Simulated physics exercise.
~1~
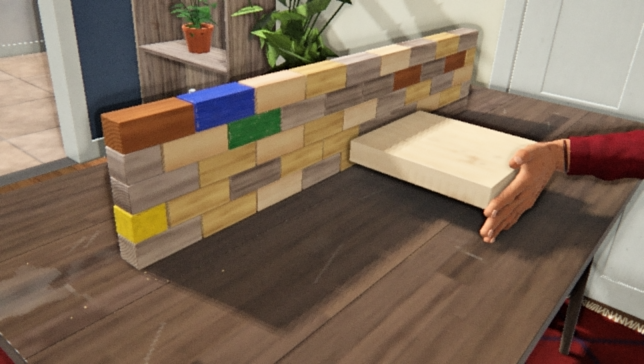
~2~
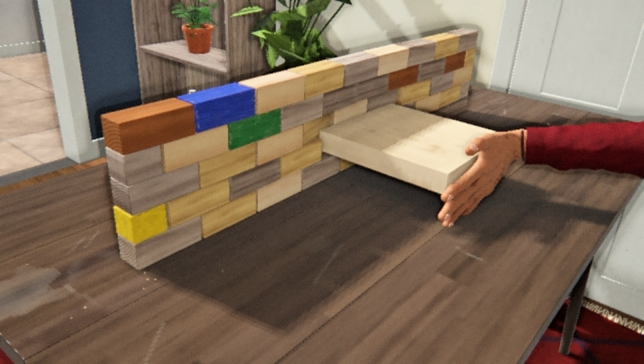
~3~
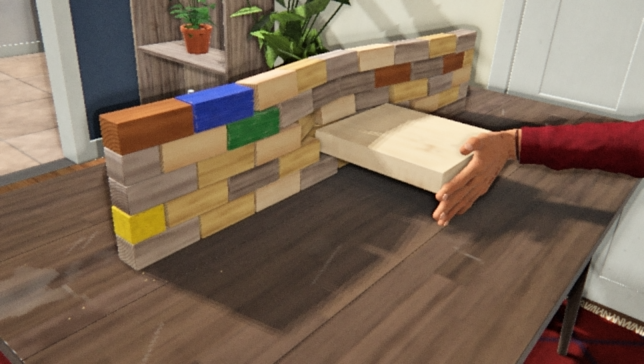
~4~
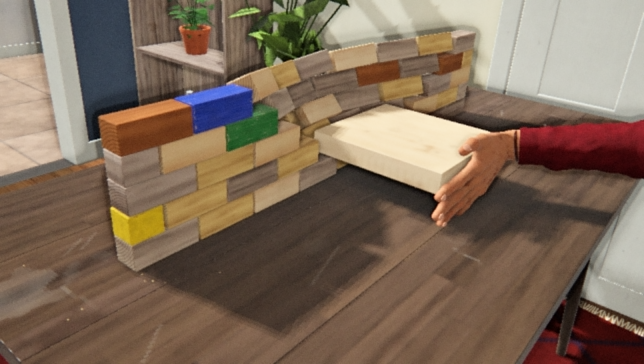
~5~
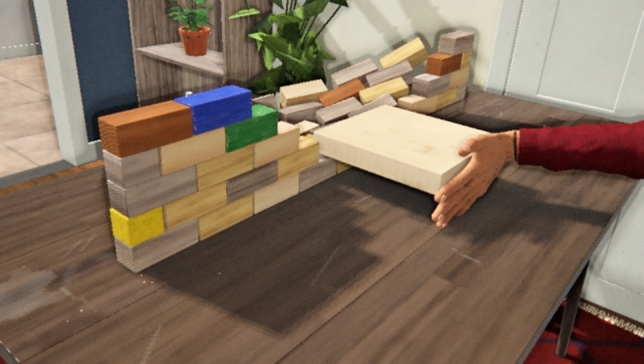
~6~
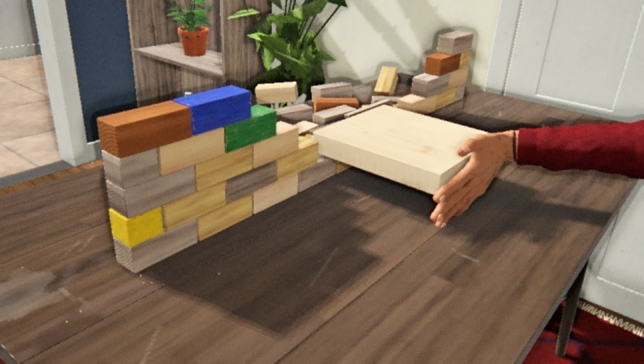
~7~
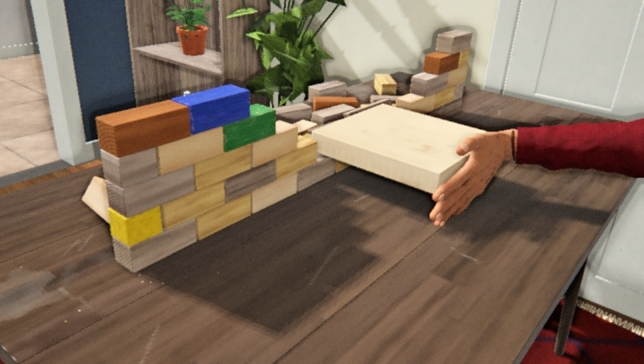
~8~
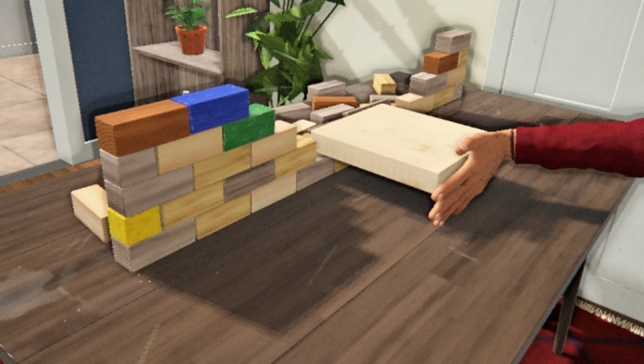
The clip opens on a low wall of loosely stacked wooden blocks standing on a dark table, with orange, blue, green and yellow blocks at its left end. A hand in a red sleeve slides a thick, pale slab of wood leftward into the face of the wall. The middle and right part bows backward, and its upper rows tilt as gaps open. The hand stops with the slab held in place while those blocks tip over and tumble behind it. At the end, rubble lies beyond the slab, a short stepped stack remains at the far right, and the left section still stands with its coloured blocks in place.
